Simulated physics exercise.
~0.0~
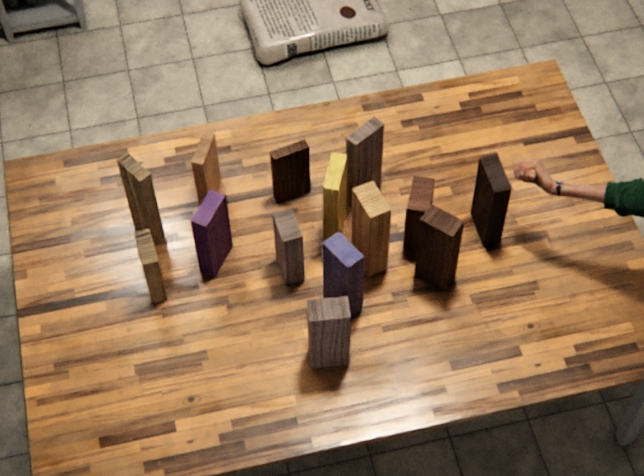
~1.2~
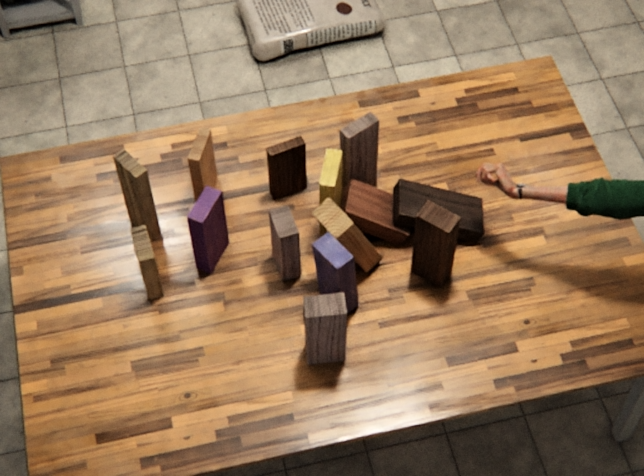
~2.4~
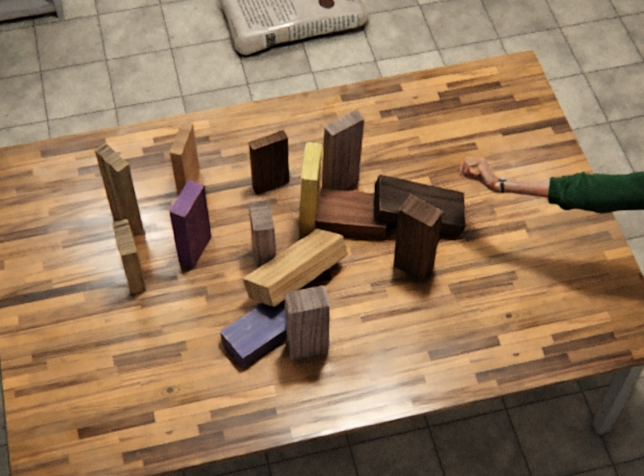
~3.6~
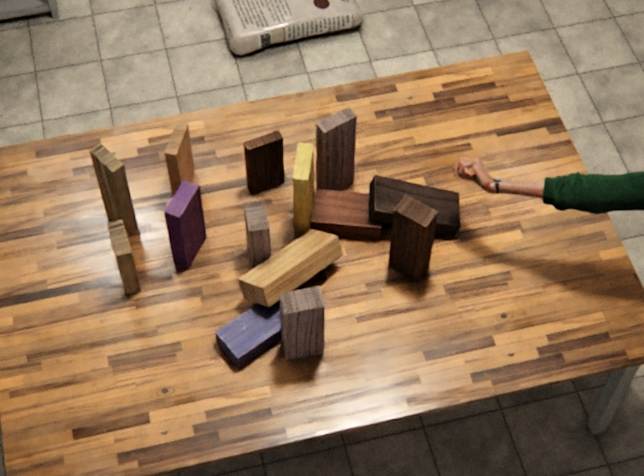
A dark block topples left, knocking down three others, including the blue one, beside a hand.
